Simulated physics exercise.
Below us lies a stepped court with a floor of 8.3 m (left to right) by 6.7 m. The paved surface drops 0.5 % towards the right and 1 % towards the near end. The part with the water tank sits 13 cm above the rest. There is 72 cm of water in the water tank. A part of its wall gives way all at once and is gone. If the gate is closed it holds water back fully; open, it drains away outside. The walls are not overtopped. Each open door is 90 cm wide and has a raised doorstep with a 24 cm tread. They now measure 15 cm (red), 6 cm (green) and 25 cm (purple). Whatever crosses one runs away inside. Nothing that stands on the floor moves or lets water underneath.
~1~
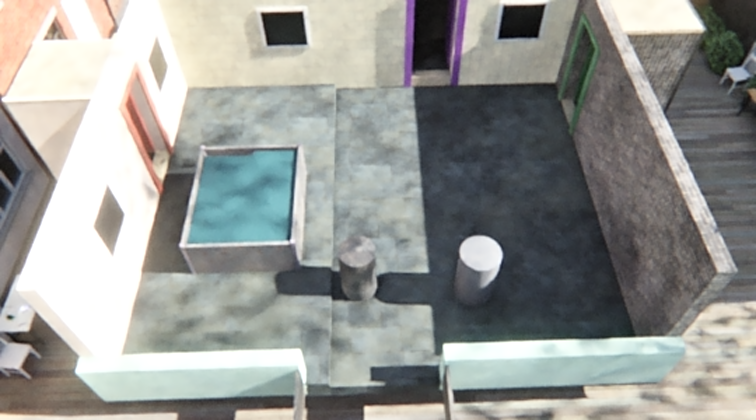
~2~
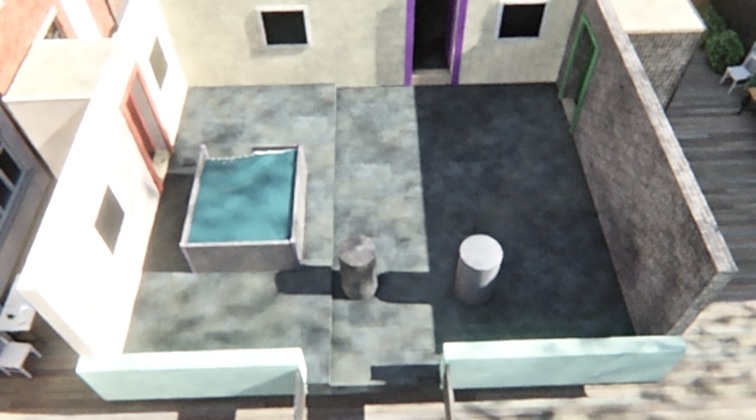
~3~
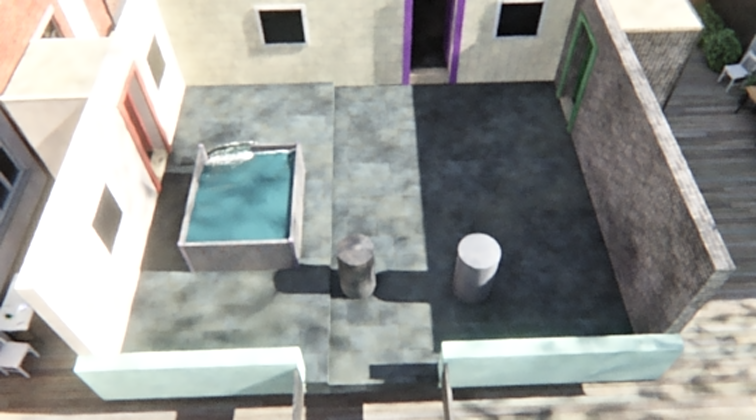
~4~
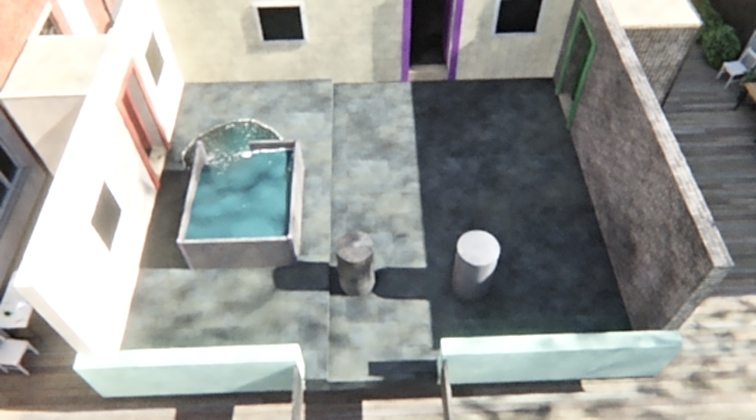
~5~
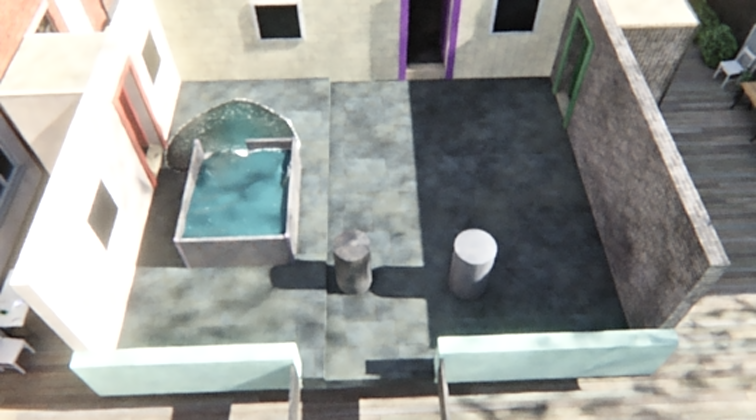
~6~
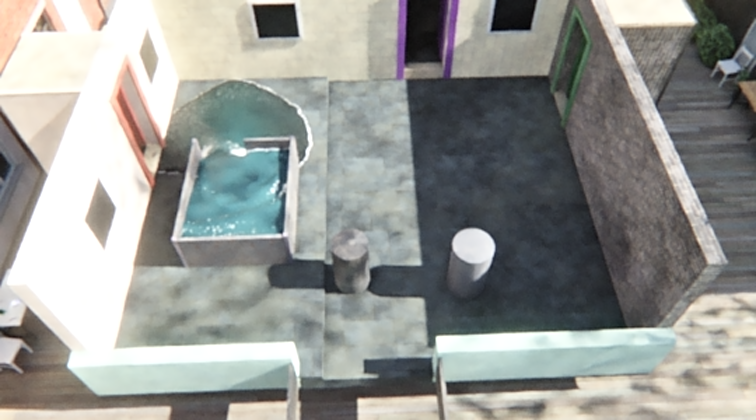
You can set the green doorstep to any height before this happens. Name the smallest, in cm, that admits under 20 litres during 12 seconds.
At least 12 cm or so.
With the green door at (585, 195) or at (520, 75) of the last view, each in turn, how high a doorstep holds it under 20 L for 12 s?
About 6.5 and 8.0 cm.
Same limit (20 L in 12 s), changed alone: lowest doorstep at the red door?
Roughly 7.5 cm at red.
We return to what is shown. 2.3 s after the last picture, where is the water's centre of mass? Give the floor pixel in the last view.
Around (255, 153).
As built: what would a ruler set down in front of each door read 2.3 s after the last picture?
In cm: Red 6, green 0, purple 5.
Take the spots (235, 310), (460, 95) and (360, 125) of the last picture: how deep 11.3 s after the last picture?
About 2, 2 and 2 cm.
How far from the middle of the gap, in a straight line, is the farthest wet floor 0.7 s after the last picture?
Roughly 3.4 m.
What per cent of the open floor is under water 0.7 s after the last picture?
About 15 per cent.
Then, 0.7 s after the last picture water covers 15 % of the floor, deepest (49 cm) near (177, 86); it has not reached the green door.
Then, 2.3 s after the last picture water covers 25 % of the floor, deepest (28 cm) near (222, 114); it has not reached the green door.
Then, 11.3 s after the last picture water covers 90 % of the floor, deepest (14 cm) near (635, 353); 7 cm at the green door, 151 litres in over its 6 cm doorstep.
At the green door as built, the water peaked near 15 cm, 4.3 s after the last picture.
With a doorstep of 11 cm, 32 litres would have come in within the 12 s; with 13 cm, 13 litres. So under 20 litres takes about 12 cm.
